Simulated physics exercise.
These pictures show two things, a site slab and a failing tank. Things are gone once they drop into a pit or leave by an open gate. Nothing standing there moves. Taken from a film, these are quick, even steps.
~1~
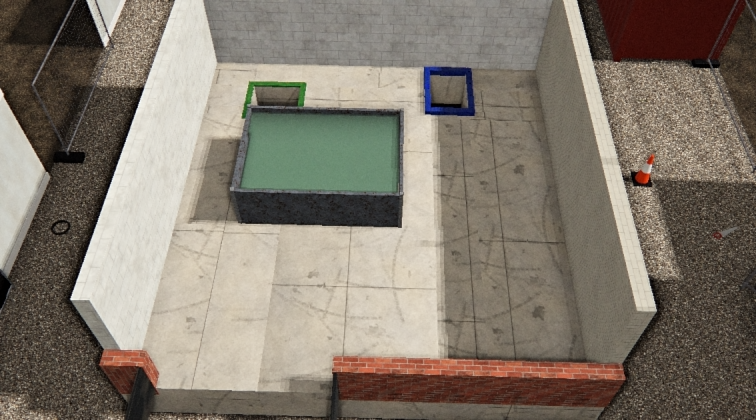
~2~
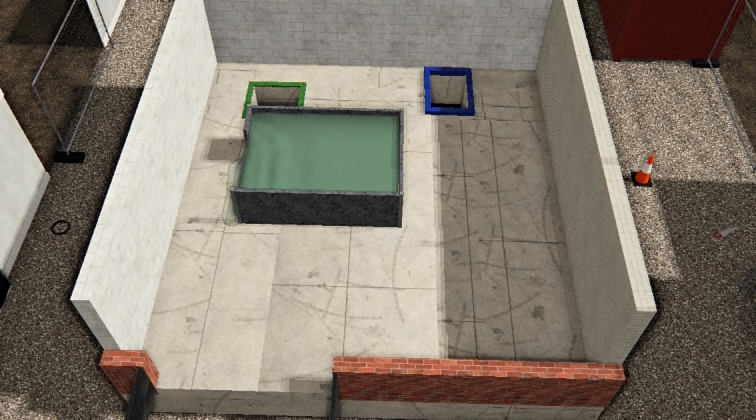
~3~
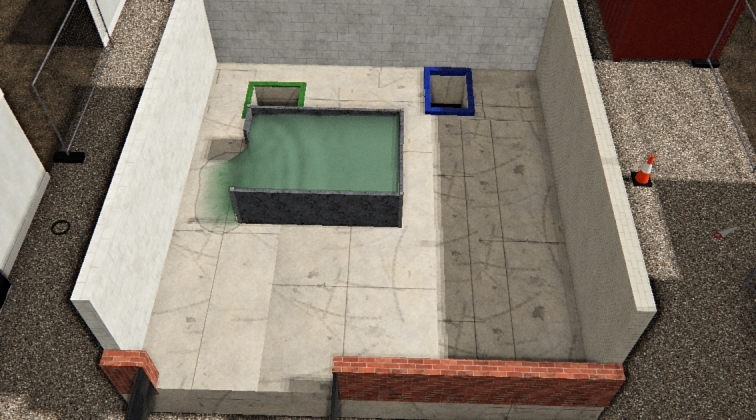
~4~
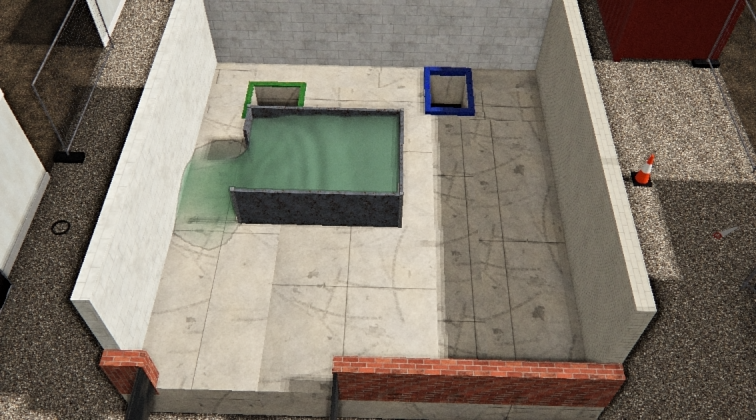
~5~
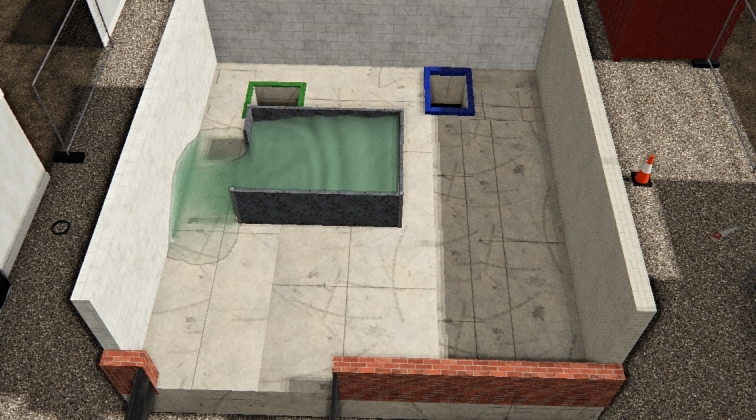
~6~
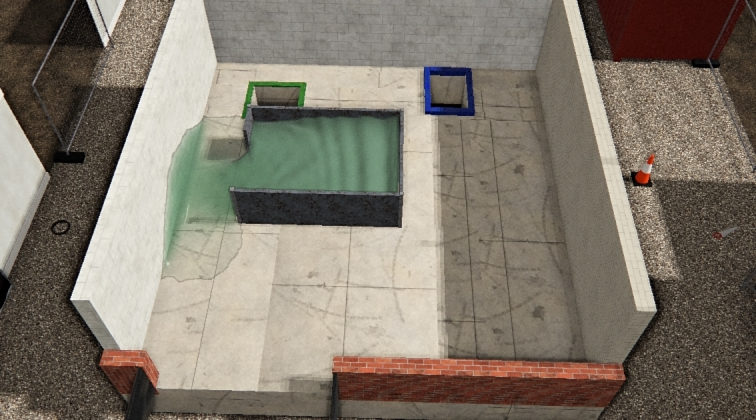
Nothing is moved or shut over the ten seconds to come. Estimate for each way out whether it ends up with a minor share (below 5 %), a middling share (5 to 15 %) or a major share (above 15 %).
Estimates: The gate, a major share; the blue pit, a minor share; the green pit, a major share.
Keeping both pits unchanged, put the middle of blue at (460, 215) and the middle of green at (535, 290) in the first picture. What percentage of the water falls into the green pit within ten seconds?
The green pit takes 4 per cent.
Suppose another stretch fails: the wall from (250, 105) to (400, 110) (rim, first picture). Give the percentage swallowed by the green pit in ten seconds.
In per cent: Green 50.
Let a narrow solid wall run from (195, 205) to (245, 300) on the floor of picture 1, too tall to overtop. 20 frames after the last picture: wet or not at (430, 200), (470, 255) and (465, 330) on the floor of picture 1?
Result, listed order: Spot 1 kept clear of the flood, spot 2 reached by the flood, spot 3 reached by the flood.
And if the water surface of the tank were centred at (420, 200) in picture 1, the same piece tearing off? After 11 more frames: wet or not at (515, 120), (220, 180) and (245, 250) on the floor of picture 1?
Location one: Bone dry; location two: Soaked; location three: Soaked.
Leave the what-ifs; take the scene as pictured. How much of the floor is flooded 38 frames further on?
About 55 %.
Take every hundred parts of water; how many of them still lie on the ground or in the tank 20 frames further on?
My figure: Some 78 per cent.
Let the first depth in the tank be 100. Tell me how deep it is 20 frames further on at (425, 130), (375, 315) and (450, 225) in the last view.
Around 0, 0 and 0 %.
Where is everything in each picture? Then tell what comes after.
In the first picture, still water in the tank at (322, 151).
In the second picture, water pours out at (245, 180) and has run to (235, 224).
In the third picture, water pours out at (246, 182) and has run to (211, 163).
In the fourth picture, water pours out at (246, 183) and has run to (194, 153).
In the fifth picture, the front is at (199, 135), out from the gap at (246, 184).
In the sixth picture, water pours out at (246, 183) and has run to (203, 120).
A moment on, water covers 20 % of the floor; the gate 0 %, the blue pit 0 %, the green pit 0 %.
Next, water covers 30 % of the floor; the gate 3 %, the blue pit 0 %, the green pit 3 %.
Then, water covers 40 % of the floor; the gate 15 %, the blue pit 0 %, the green pit 8 %.
Later, water covers 55 % of the floor; the gate 28 %, the blue pit 1 %, the green pit 15 %.
In the end, water covers 80 % of the floor; the gate 38 %, the blue pit 1 %, the green pit 21 %.
